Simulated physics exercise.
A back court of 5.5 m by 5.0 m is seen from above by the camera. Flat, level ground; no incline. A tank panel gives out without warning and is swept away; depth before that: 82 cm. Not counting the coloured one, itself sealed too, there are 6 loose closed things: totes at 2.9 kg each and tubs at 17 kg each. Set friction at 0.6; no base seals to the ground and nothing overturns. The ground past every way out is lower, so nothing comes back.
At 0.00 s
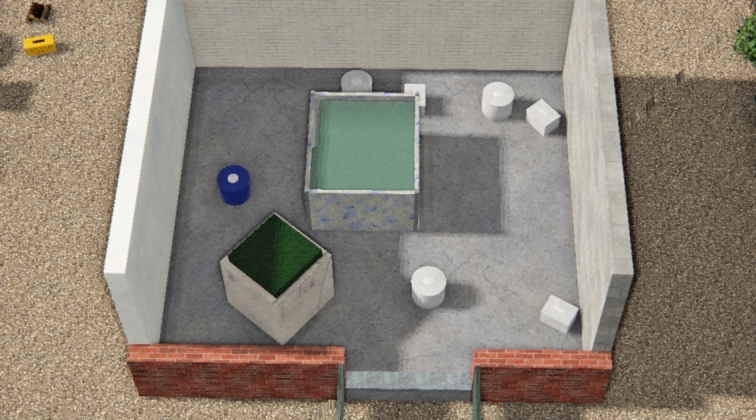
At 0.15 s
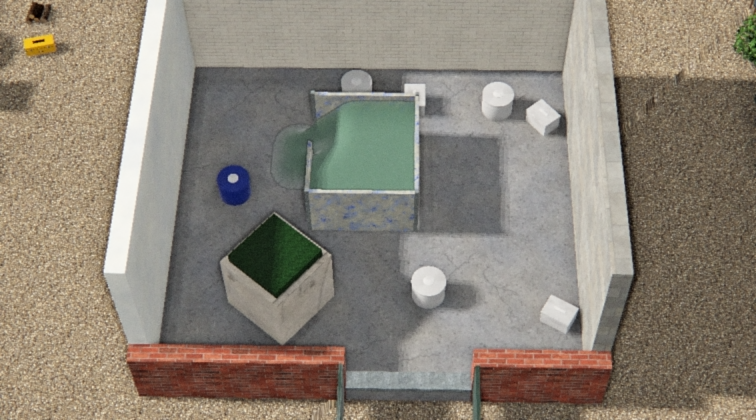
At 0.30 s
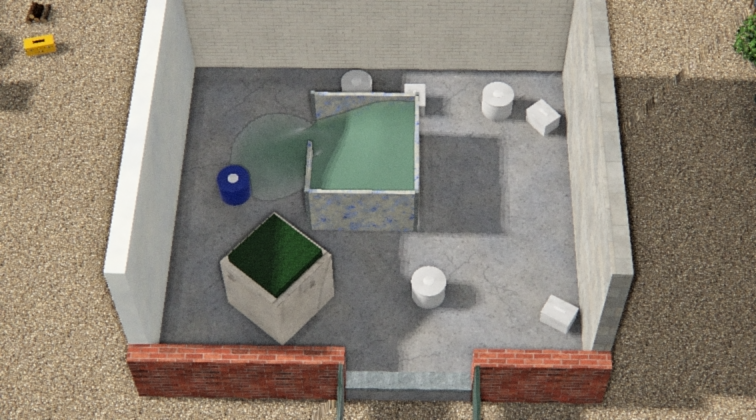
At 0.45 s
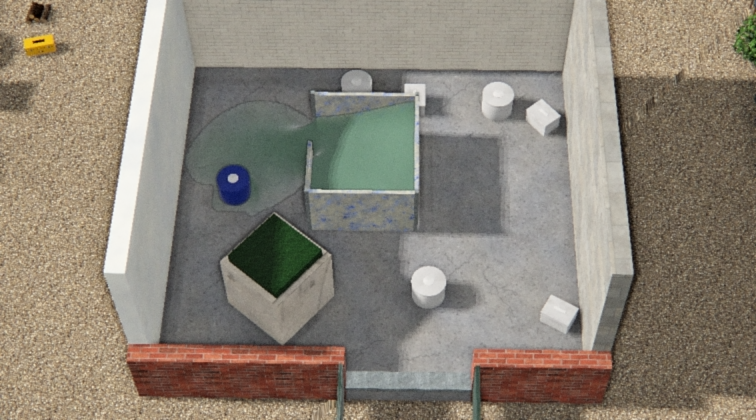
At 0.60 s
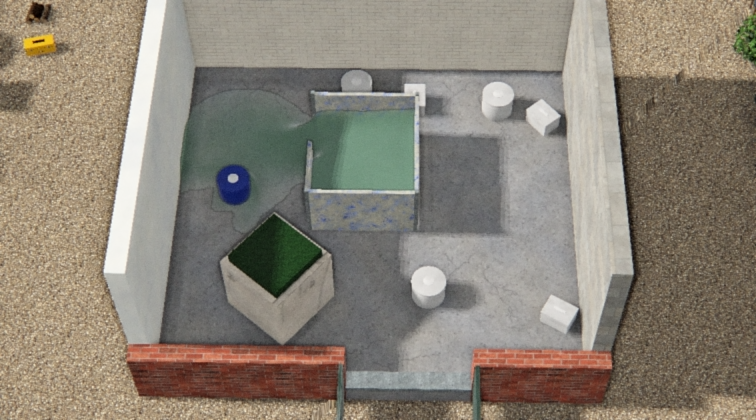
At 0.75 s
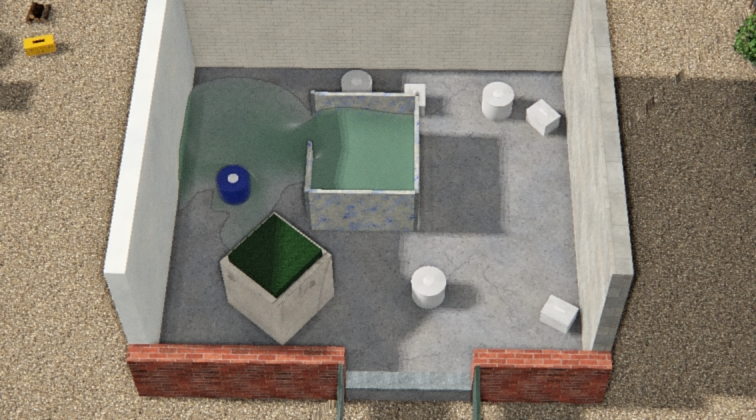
Pale green water pours through the open left side of a square tank in a walled courtyard, seen from high above by a still camera. A blue tub sits left of the tank, a pale box with a dark green inside stands in front, and white tubs and boxes lie around. The water fans leftward across grey ground, reaches the left wall and spreads around the blue tub, which stays put.
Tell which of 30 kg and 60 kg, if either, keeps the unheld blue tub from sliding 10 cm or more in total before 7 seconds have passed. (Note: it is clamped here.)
I'd wager only the heavier one passes.
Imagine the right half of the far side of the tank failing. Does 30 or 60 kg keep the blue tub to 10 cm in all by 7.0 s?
Then, in short, the smaller is plenty.
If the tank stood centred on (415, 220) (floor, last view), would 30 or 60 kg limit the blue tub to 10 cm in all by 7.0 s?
Then, put simply, both options fail.
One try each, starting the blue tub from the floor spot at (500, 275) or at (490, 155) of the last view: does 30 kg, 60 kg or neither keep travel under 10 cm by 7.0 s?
Taking the two tries in order, even the light one works and even the light one works.
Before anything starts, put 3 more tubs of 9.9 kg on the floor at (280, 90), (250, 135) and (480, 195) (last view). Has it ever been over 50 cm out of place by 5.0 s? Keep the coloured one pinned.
Taking them one by one: Above the mark; above the mark; below the mark.
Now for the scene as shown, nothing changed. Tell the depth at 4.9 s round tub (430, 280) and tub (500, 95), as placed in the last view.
Depths: Near 4 cm, then near 8 cm.
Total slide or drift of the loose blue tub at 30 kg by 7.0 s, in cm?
Path length near 60 cm.
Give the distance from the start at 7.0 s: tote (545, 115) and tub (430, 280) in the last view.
Net shift, one by one: 250 cm / 0 cm.
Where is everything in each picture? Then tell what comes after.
In the first frame, the blue tub at (233, 178) rests on the ground; water covers 2.2 m2; 0 of 7 have shifted.
In the second frame, the blue tub at (233, 178) rests on the ground; water covers 2.8 m2; 0 of 7 have shifted.
In the third frame, the blue tub at (233, 178), on the bottom; 3.6 m2 under water; 0 of 7 have shifted.
In the fourth frame, the blue tub at (233, 178), on the bottom; 4.6 m2 under water; 0 of 7 have shifted.
In the fifth frame, the blue tub at (233, 178) rests on the ground; water covers 5.4 m2; 0 of 7 have shifted.
In the sixth frame, the blue tub at (233, 178), on the bottom; 5.9 m2 under water; 0 of 7 have shifted.
After 1.4 s the blue tub would be 22 cm from its start with 30 kg and 0 cm from its start with 60 kg; 9 cm of water round it then.
After 3.1 s the blue tub would be 50 cm from its start with 30 kg and 0 cm from its start with 60 kg; 8 cm of water round it then.
After 4.9 s the blue tub would be 54 cm from its start with 30 kg and 0 cm from its start with 60 kg; 10 cm of water round it then.
After 7.0 s the blue tub would be 54 cm from its start with 30 kg and 0 cm from its start with 60 kg; 8 cm of water round it then.
